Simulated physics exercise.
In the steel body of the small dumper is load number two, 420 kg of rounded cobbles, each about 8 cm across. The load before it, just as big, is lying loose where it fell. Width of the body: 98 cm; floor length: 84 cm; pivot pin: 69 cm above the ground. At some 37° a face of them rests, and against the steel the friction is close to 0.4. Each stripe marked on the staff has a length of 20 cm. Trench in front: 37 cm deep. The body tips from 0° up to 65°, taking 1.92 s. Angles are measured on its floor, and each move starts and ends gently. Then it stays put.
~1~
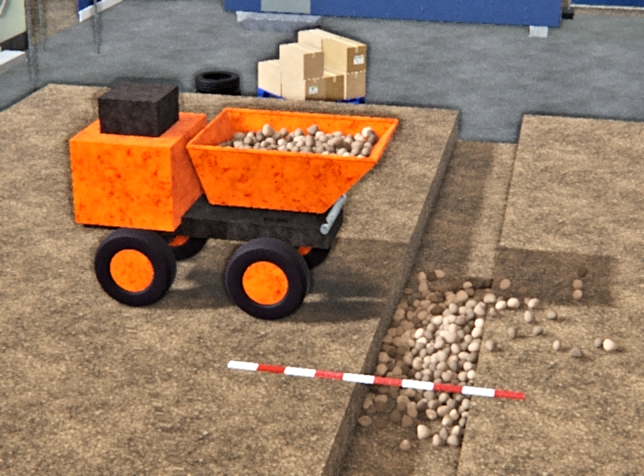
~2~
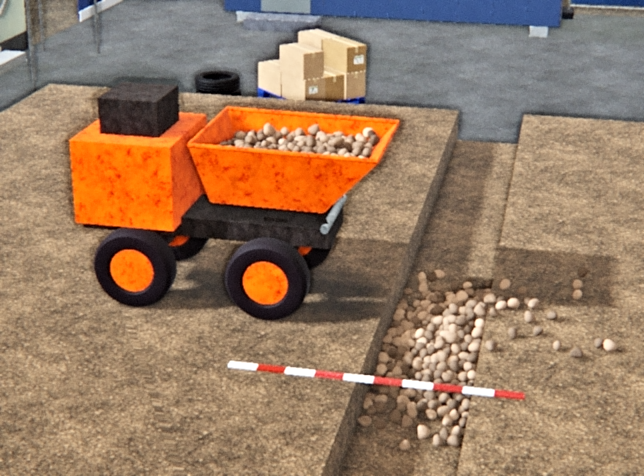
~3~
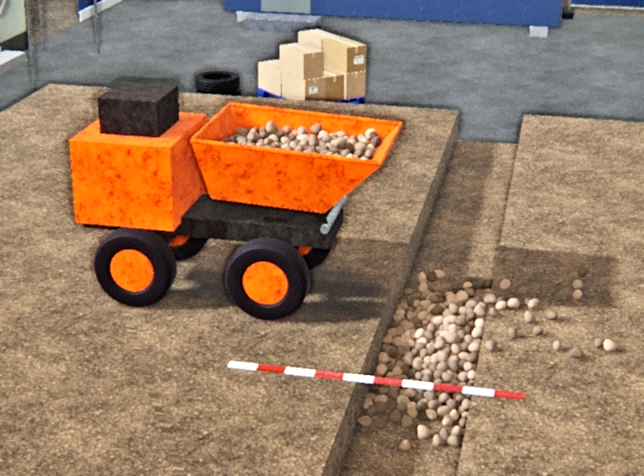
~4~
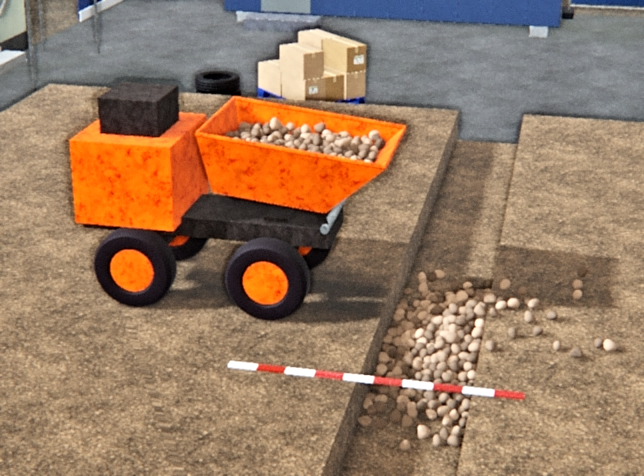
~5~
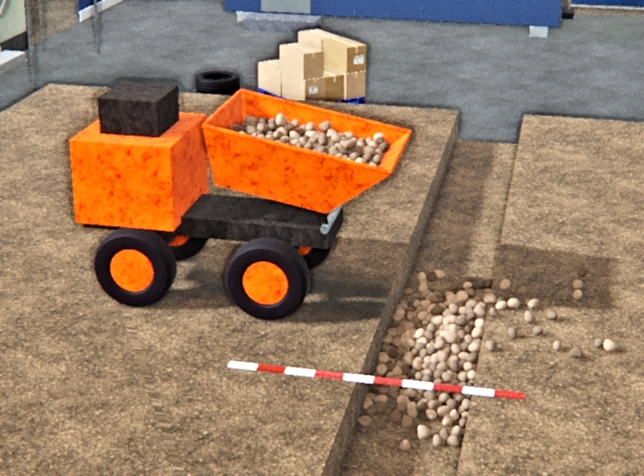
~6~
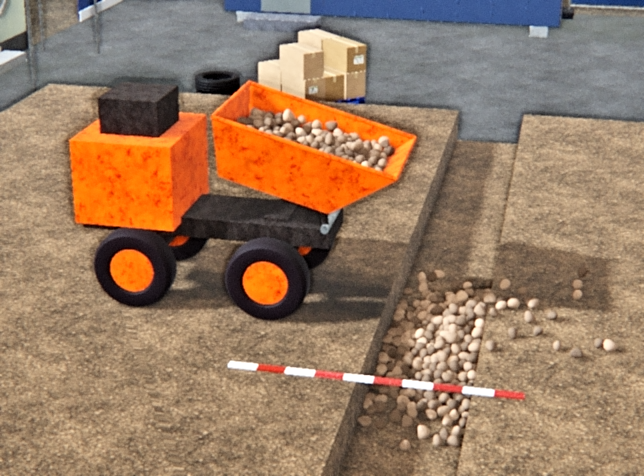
An orange dumper with black-and-orange wheels and a dark block on top stands on brown ground at the left, its body full of brownish stones, seen from above and to one side by a still camera. A trench with loose stones heaped in it lies at the right, behind a red-and-white striped pole, with boxes and a tyre behind. The body tilts gently toward the trench, its rear lip lowering slightly as its cab end rises.
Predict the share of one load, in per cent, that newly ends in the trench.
My estimate is 71 per cent.
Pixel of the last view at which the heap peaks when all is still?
Top pixel, roughly: (478, 293).
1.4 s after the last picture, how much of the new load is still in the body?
Some 70 %, roughly, is held.
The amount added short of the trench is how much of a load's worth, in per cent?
Close to 0 parts in a hundred of a load.
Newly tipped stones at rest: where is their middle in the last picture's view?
Around (464, 313) in the last picture.
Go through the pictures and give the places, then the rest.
In the first frame, the body is at 0°, its lip at (377, 161); the top of the load is at (339, 138). The earlier load is highest near (549, 307), 4 cm above ground level, 96 % in the trench, 4 % past the trench.
The second frame shows lip at (378, 162), floor tilted 1°, highest stones at (336, 138).
The third frame shows lip at (381, 164), floor tilted 3°, highest stones at (315, 139).
In the fourth frame, the body is at 6°, its lip at (385, 168); the top of the load is at (288, 135).
The fifth frame shows lip at (390, 173), floor tilted 10°, highest stones at (262, 126).
The sixth frame shows lip at (396, 179), floor tilted 15°, highest stones at (265, 118).
Then, 0.8 s after the last picture the floor is at 55°; in per cent of one load, 100 in the body, 96 in the trench, 4 past the trench; the foremost stones are at (594, 319).
Then, 1.4 s after the last picture the floor is at 65°; in per cent of one load, 70 in the body, 124 in the trench, 6 past the trench; the foremost stones are at (594, 319).
Then, 1.8 s after the last picture the floor is at 65°; in per cent of one load, 40 in the body, 137 in the trench, 22 past the trench; the foremost stones are at (597, 313).
Then, 4.3 s after the last picture the floor is at 65°; in per cent of one load, 0 in the body, 167 in the trench, 33 past the trench; the foremost stones are past the picture's edge. Net gain in the trench, 71.
